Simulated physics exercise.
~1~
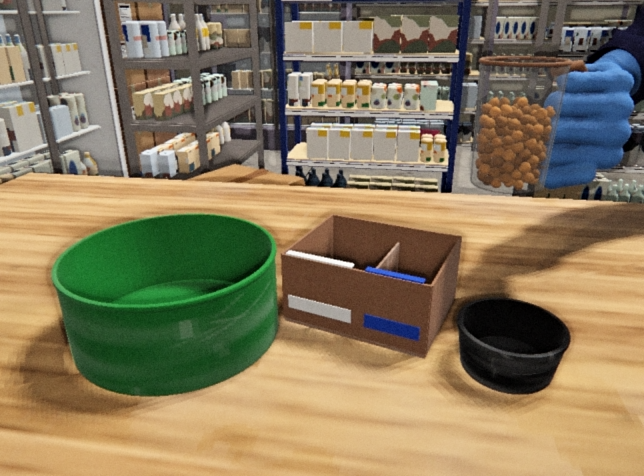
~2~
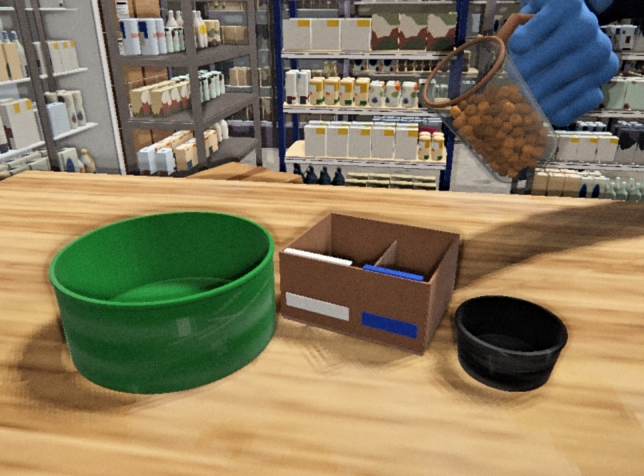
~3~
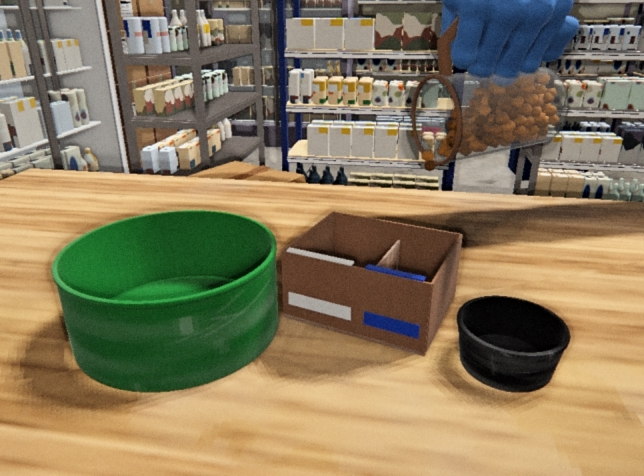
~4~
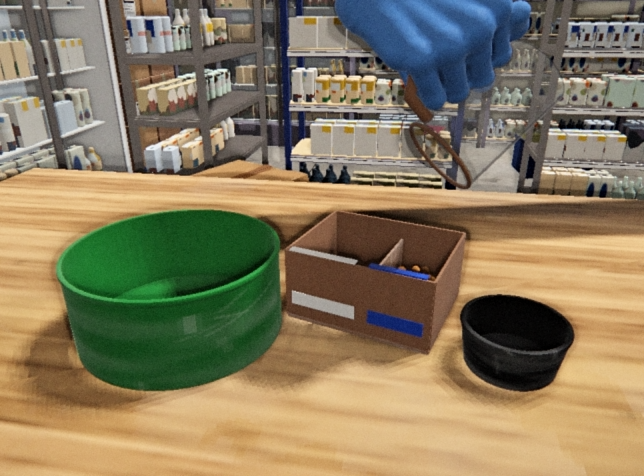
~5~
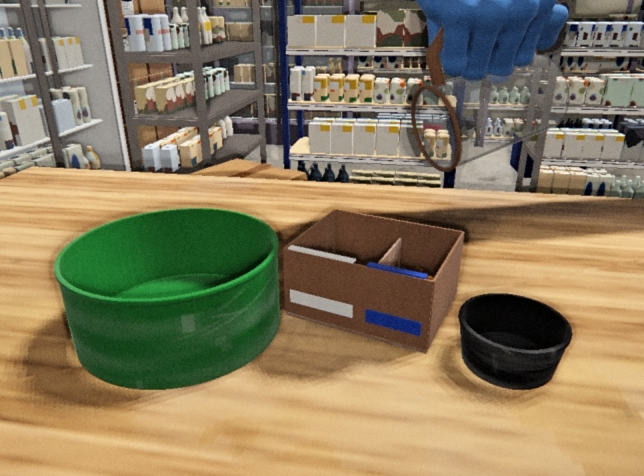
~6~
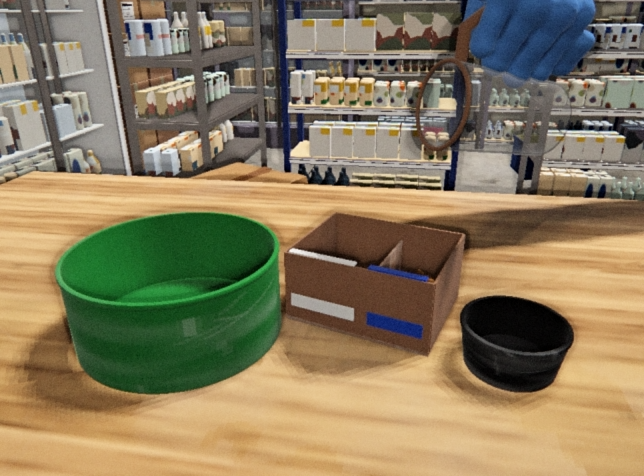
The clip shows a blue-gloved hand tipping a clear cup of roasted chickpeas above a tin with blue and white sections, between a green pot and a black dish. The chickpeas drop mostly into the blue section, and the hand tilts the emptied cup partway back.
